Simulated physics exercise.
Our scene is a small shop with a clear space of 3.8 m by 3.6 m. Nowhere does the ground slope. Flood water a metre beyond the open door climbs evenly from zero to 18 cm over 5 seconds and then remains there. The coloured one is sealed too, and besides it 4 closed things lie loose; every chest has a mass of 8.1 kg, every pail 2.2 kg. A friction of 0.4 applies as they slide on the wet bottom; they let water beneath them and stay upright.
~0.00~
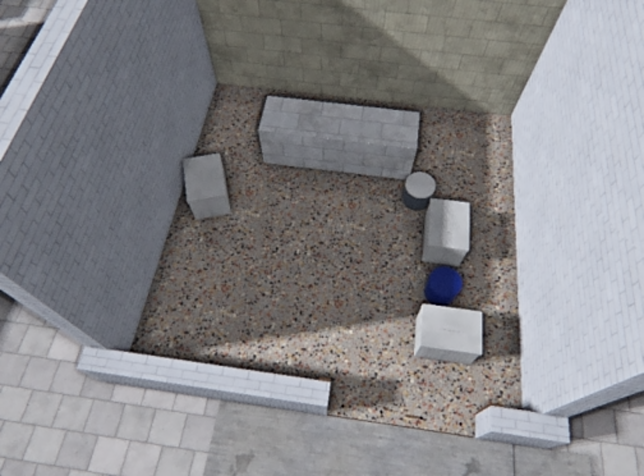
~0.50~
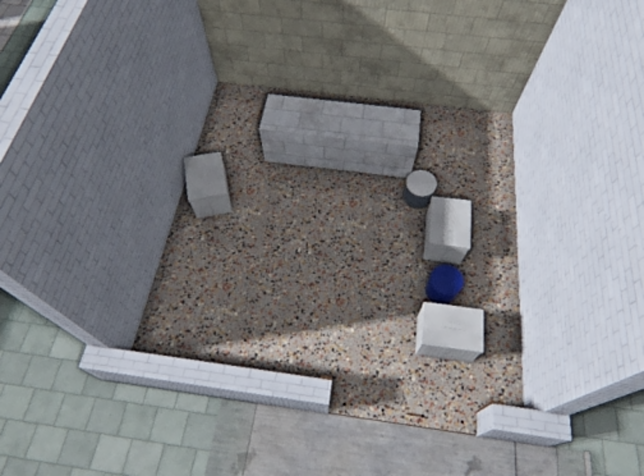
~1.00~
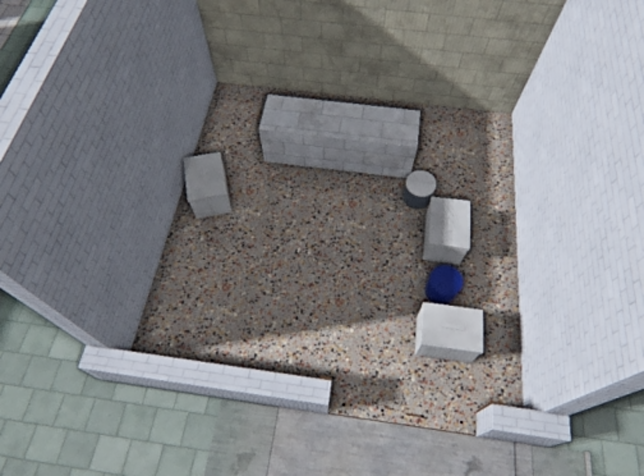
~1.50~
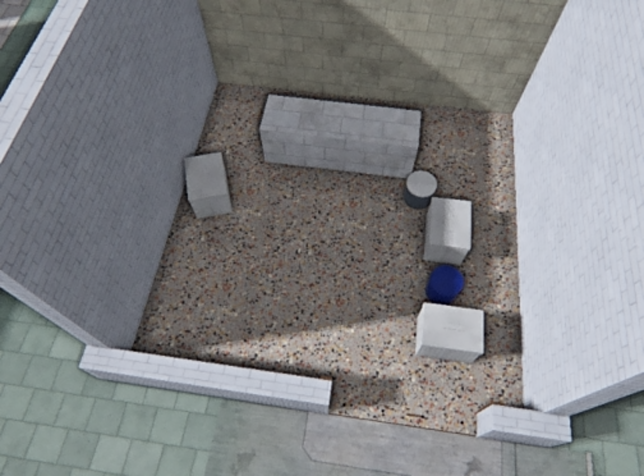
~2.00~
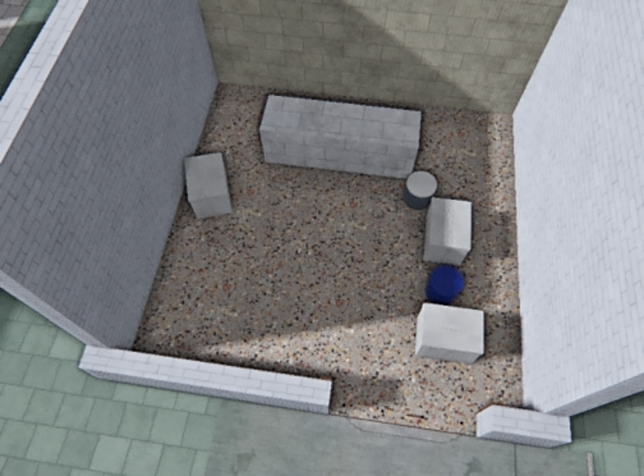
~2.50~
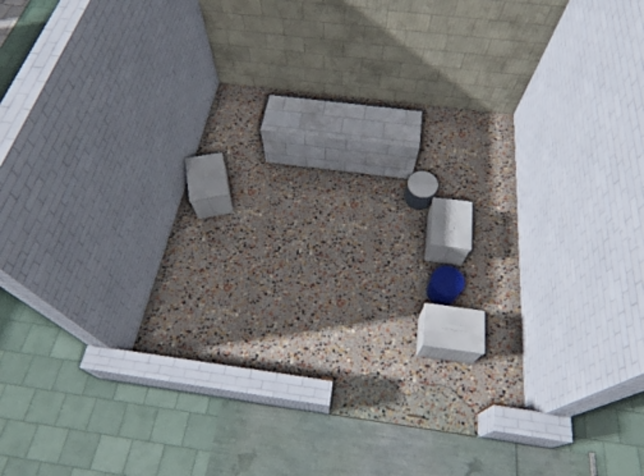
Small walled shop floor seen from above, pale blocks and a blue pail staying still as paving outside turns greener.
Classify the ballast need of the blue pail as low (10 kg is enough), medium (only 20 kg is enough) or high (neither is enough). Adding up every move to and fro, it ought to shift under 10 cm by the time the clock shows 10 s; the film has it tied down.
Medium.
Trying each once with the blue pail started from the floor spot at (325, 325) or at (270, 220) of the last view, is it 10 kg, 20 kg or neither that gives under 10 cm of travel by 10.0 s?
One by one: The small mass suffices; the small mass suffices.
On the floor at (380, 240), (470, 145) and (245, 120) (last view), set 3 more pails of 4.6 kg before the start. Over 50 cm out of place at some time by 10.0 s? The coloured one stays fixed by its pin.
In the order given, beyond the mark, then beyond the mark, and last within the mark.
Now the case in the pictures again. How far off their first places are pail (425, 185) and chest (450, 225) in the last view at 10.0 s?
140 cm and 10 cm respectively.
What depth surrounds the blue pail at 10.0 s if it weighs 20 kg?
Around 7 cm.
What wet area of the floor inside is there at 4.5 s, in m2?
I'd estimate close to 4.0 m2.
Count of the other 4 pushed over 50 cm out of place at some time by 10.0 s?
By my tally, 3.
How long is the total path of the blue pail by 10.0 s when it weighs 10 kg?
About 50 cm altogether.
After 3.5 s the blue pail would be 0 cm from its start with 10 kg and 0 cm from its start with 20 kg; 0 cm of water round it then.
After 4.5 s the blue pail would be 1 cm from its start with 10 kg and 0 cm from its start with 20 kg; 2 cm of water round it then.
After 7.0 s the blue pail would be 35 cm from its start with 10 kg and 0 cm from its start with 20 kg; 7 cm of water round it then.
After 10.0 s the blue pail would be 49 cm from its start with 10 kg and 0 cm from its start with 20 kg; 7 cm of water round it then.
